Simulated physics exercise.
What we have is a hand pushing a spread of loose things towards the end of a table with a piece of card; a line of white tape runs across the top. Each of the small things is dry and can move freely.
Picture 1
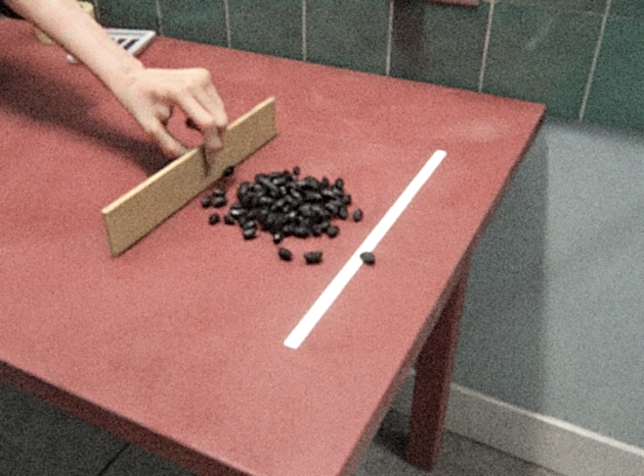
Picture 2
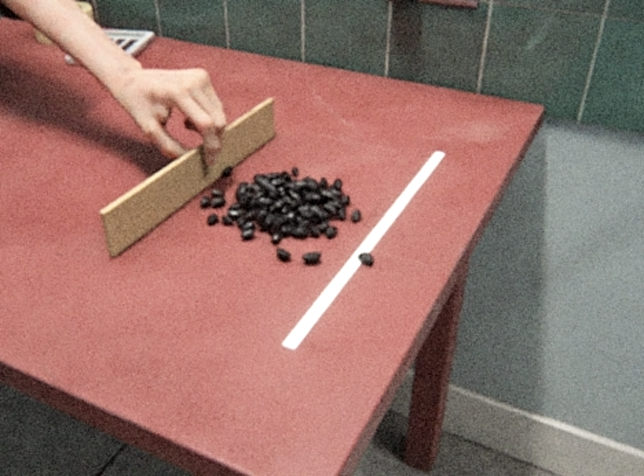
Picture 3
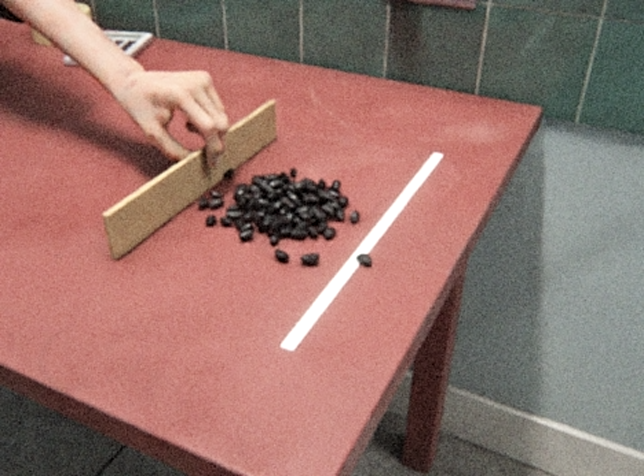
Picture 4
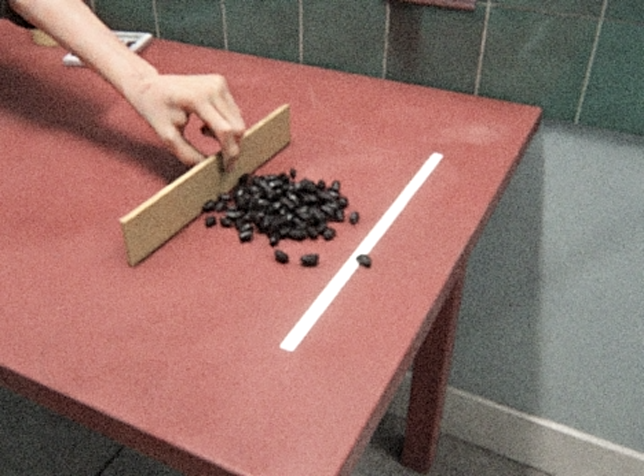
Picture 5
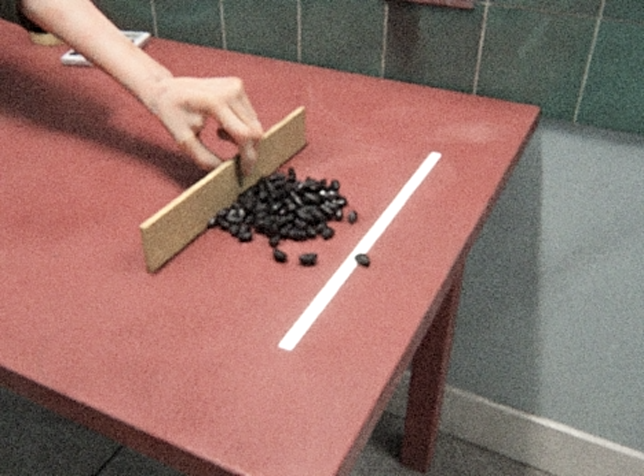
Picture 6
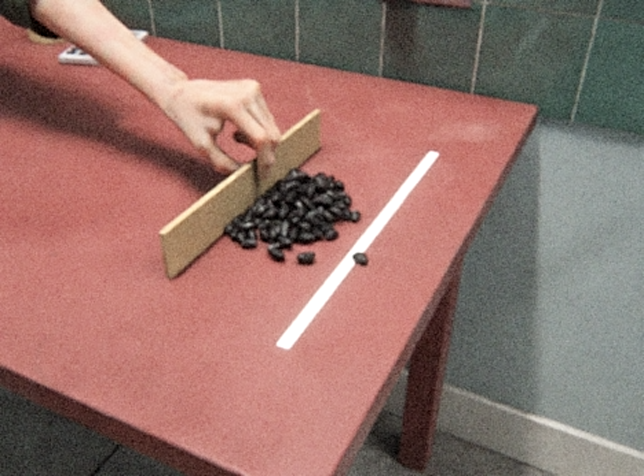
A hand holding a tan strip of card upright rests, then slides it rightward across a red tabletop, seen from above at an angle in a room with green wall tiles. Black beans lie heaped right of the card, with one bean on a white tape line nearer the table's right edge. The card meets the heap's left side and pushes beans rightward, bunching them closer, while the view shifts very slightly.
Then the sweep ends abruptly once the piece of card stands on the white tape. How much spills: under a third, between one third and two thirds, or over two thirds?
Over the edge goes not up to a third.
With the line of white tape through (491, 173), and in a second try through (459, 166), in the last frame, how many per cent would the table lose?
100 and 50 percent, roughly.
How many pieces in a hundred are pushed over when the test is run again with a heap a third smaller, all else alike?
That works out to something like 10 percent.
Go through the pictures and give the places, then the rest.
Piece of card (122, 223), at rest; white tape (437, 159), about a palm's width from the edge; edge at (462, 256); the heap (287, 200), black beans, in the first frame.
Piece of card (121, 223), at rest, in the second frame.
Piece of card (123, 226); the heap (284, 202), in the third frame.
Piece of card (140, 232), in the fourth frame.
Piece of card (159, 238); the heap (282, 204), roughly a quarter pushed along, in the fifth frame.
Piece of card (178, 244); white tape (429, 160); edge at (455, 257); the heap (292, 206), almost all pushed along, in the sixth frame.
Just after the last frame, piece of card still moving, near (317, 177); heap all on the table, its front near (387, 256).
A moment on, piece of card stopped at the white tape; heap about a tenth over the edge.
When it is over, piece of card stopped at the white tape; heap about a tenth over the edge.
